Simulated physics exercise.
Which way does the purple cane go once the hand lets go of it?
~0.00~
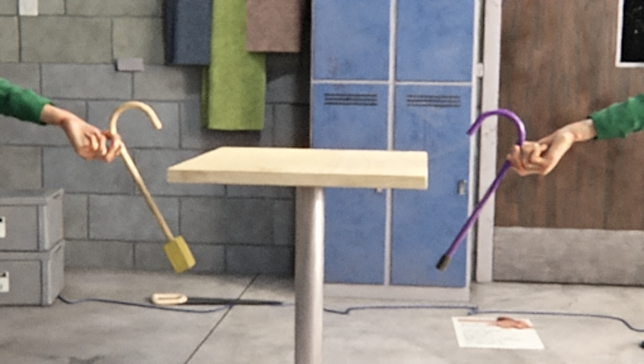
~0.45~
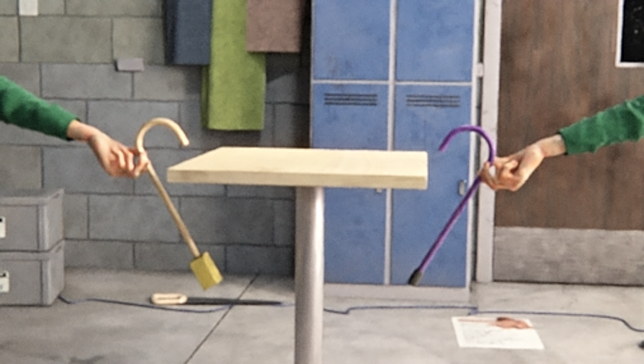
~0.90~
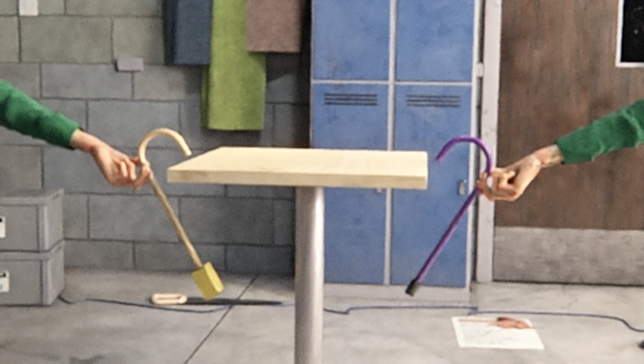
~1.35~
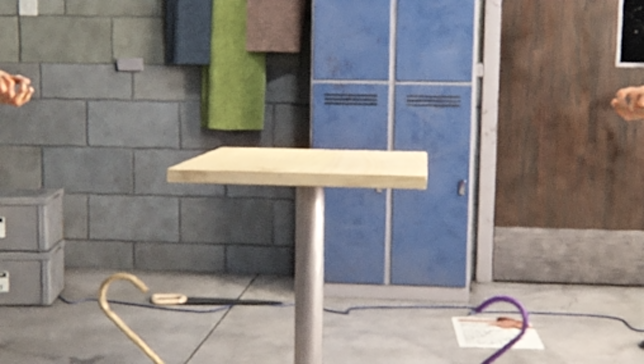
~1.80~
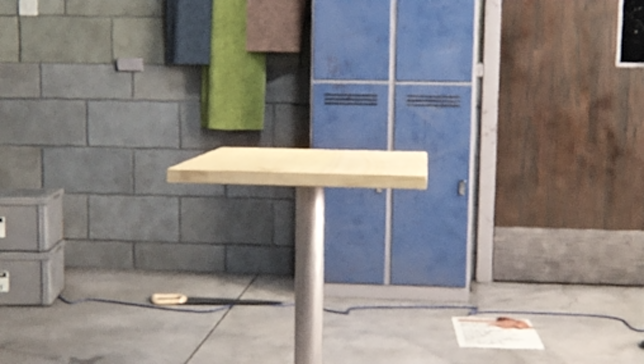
The purple cane moves down, dropping past the edge of the table and out of view.
